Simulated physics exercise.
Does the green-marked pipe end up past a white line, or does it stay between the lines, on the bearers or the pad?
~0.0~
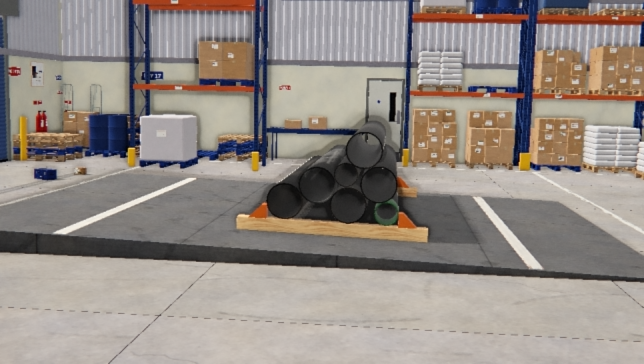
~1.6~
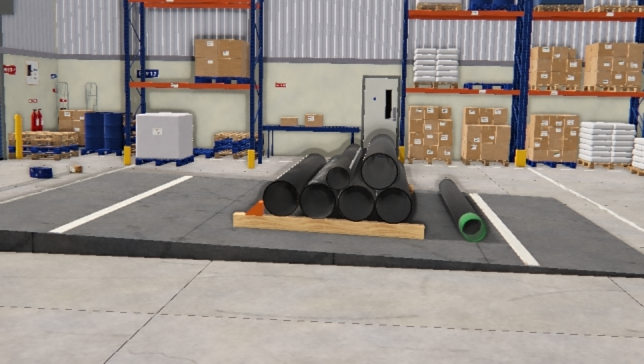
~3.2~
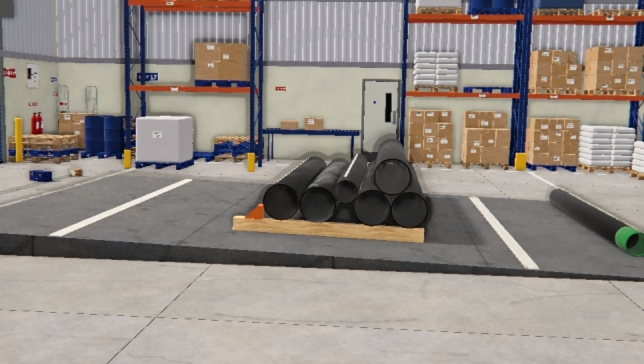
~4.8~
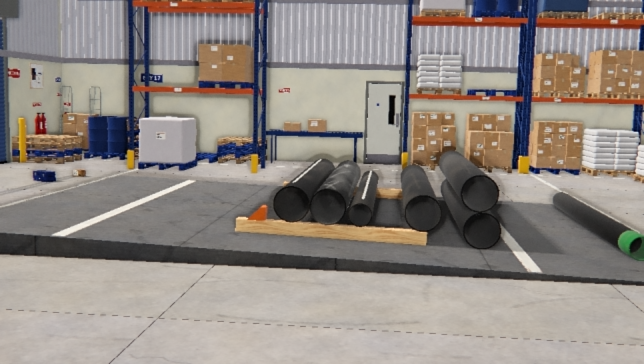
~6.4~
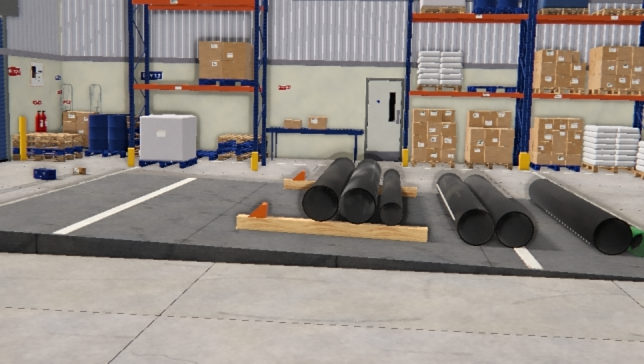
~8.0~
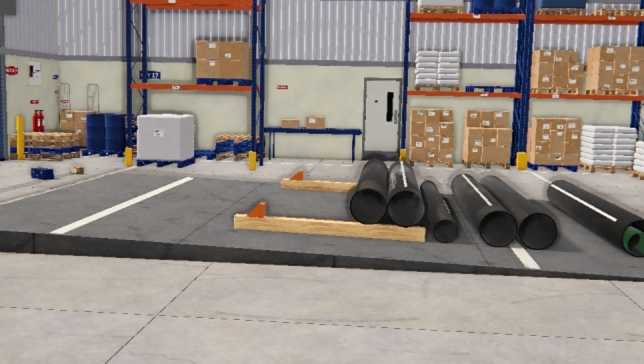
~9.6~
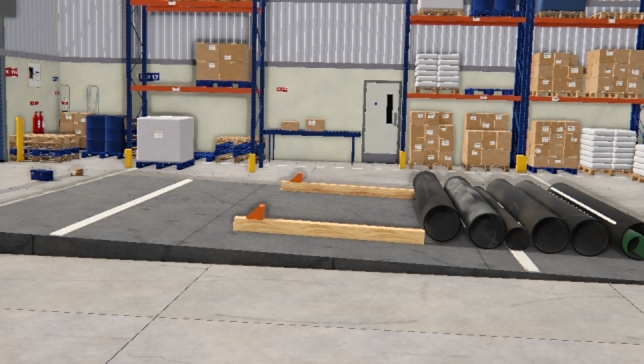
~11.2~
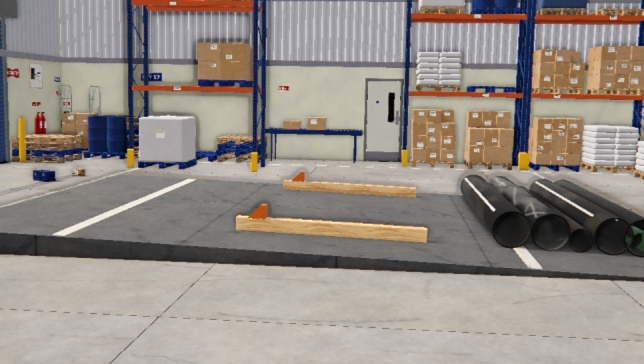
It ends up past the white line on the right, having rolled off the bearers ahead of the other pipes.
